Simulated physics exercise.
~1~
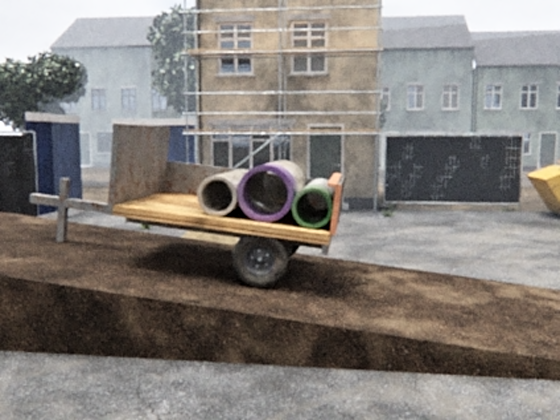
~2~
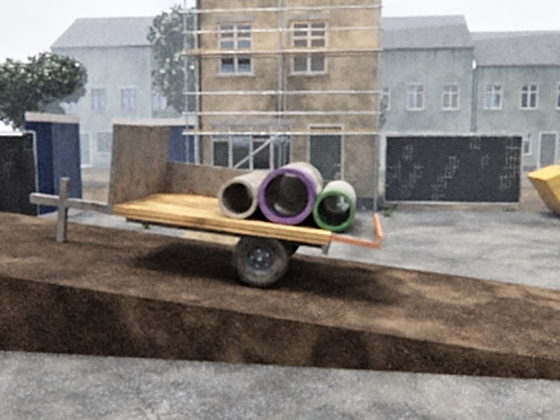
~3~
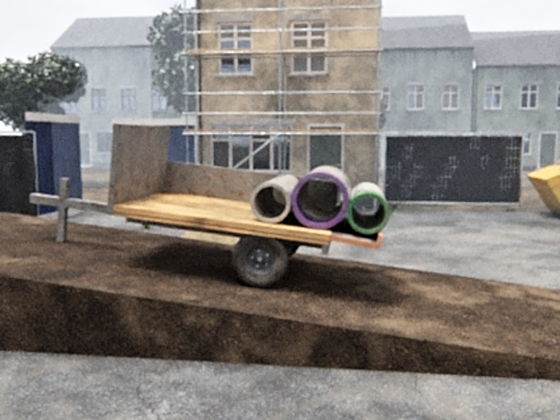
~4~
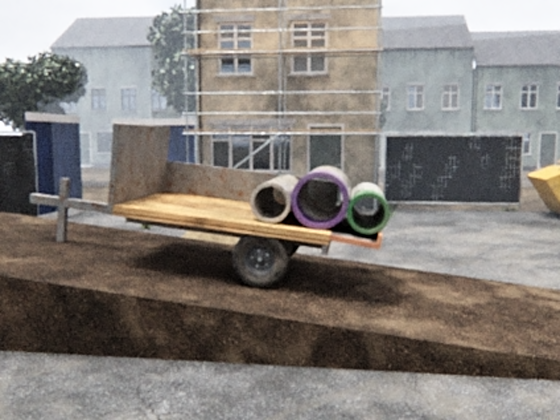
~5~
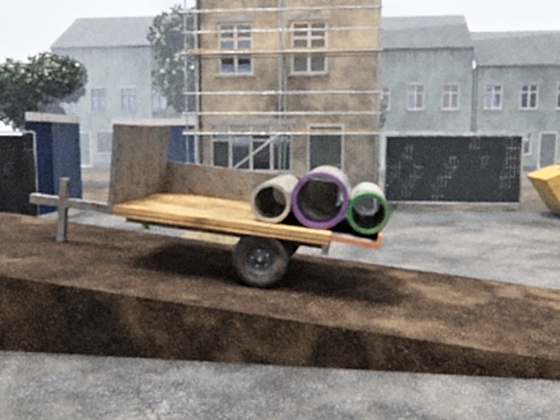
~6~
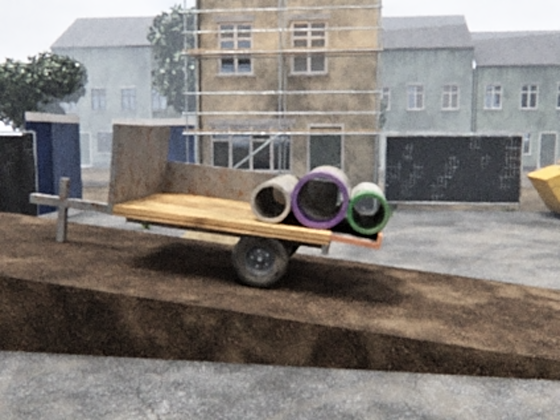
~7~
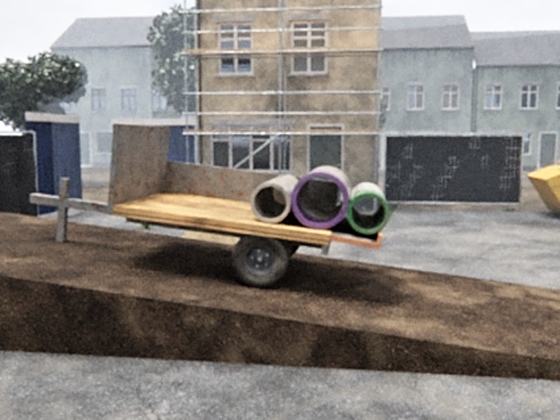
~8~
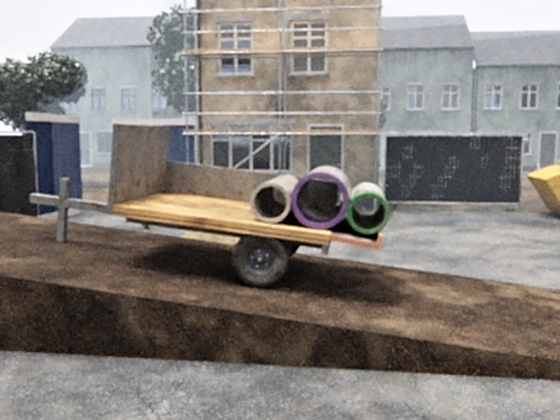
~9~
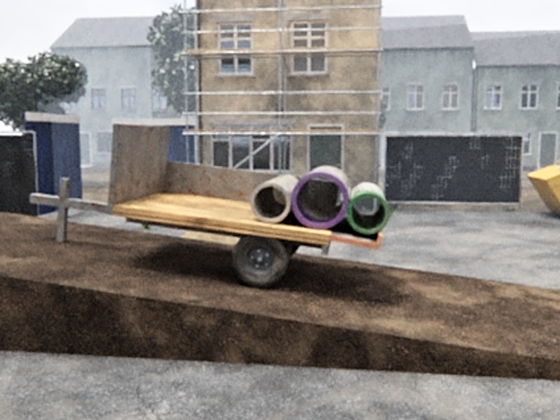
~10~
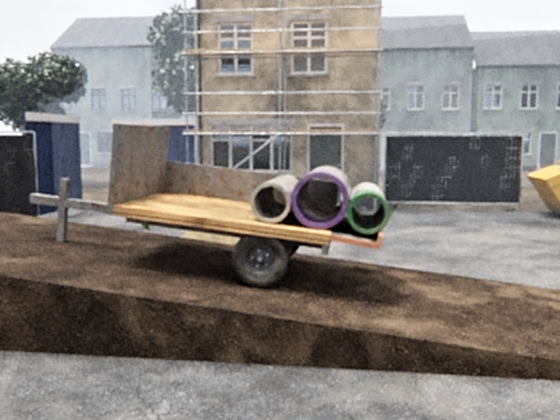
A wooden flatbed trailer carrying three thick concrete pipes, one plain, one rimmed in purple and one in green, stands on a brown dirt slope, seen from the side. Behind it are a scaffolded tan building, pale houses and dark fencing, with a yellow shape at the far right. The orange tailgate at the right end drops open, and the pipes roll a short way right, the green one leading onto the lowered gate. They stop there close together, green on the gate, purple and plain behind it. None falls off, and everything stays still.
